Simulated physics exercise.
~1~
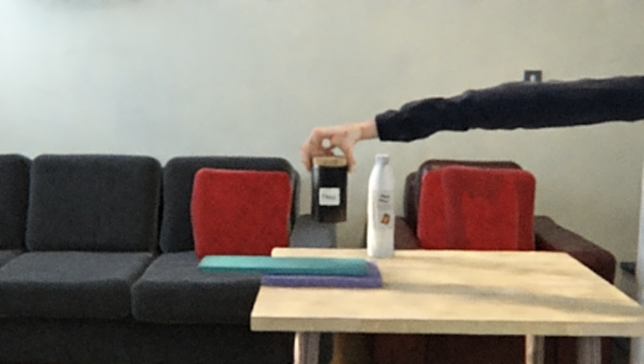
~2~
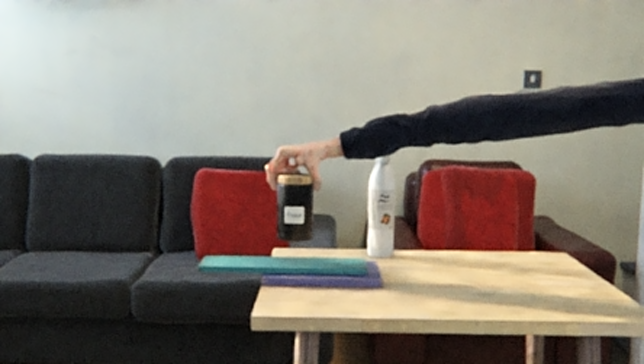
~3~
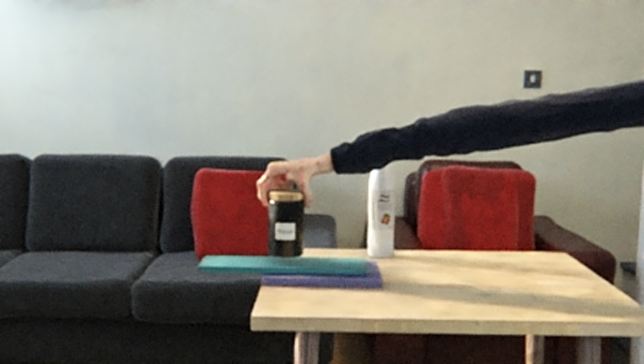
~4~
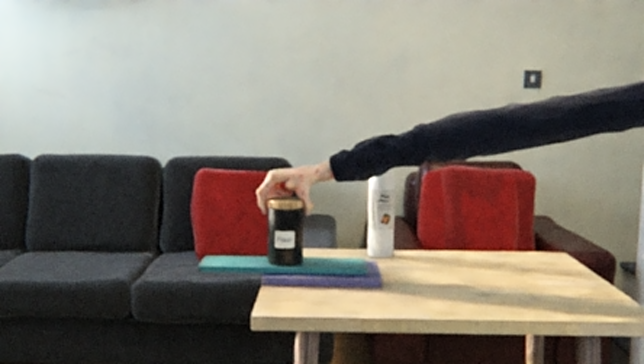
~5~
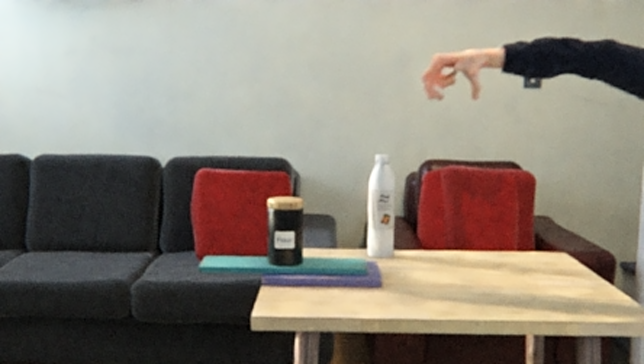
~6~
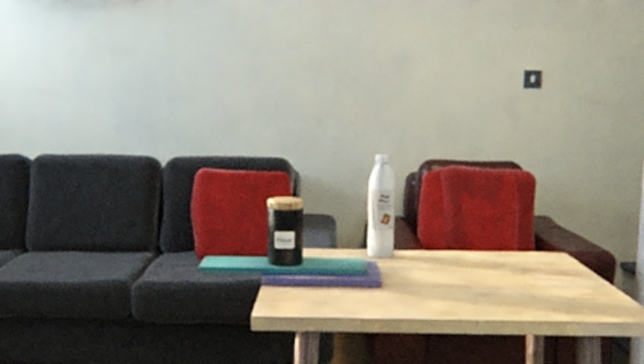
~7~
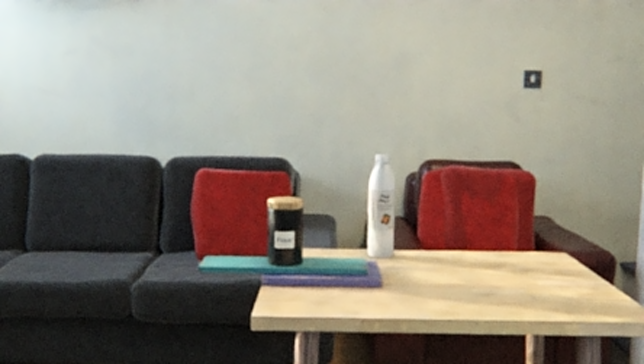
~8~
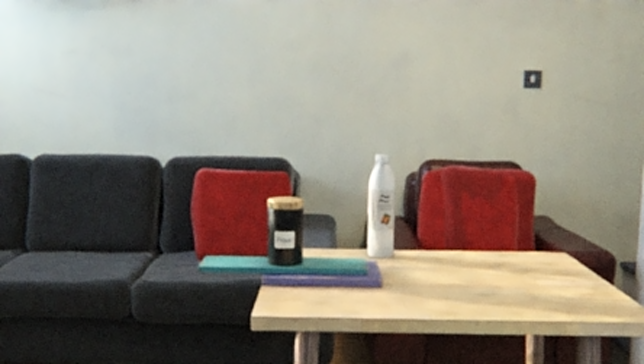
A black jar with a wooden lid, held from above by a hand, moves left and down onto a turquoise board jutting past the table over a blue slab, near a white bottle. The hand lets go and withdraws, and the jar stays upright on the board, which holds.
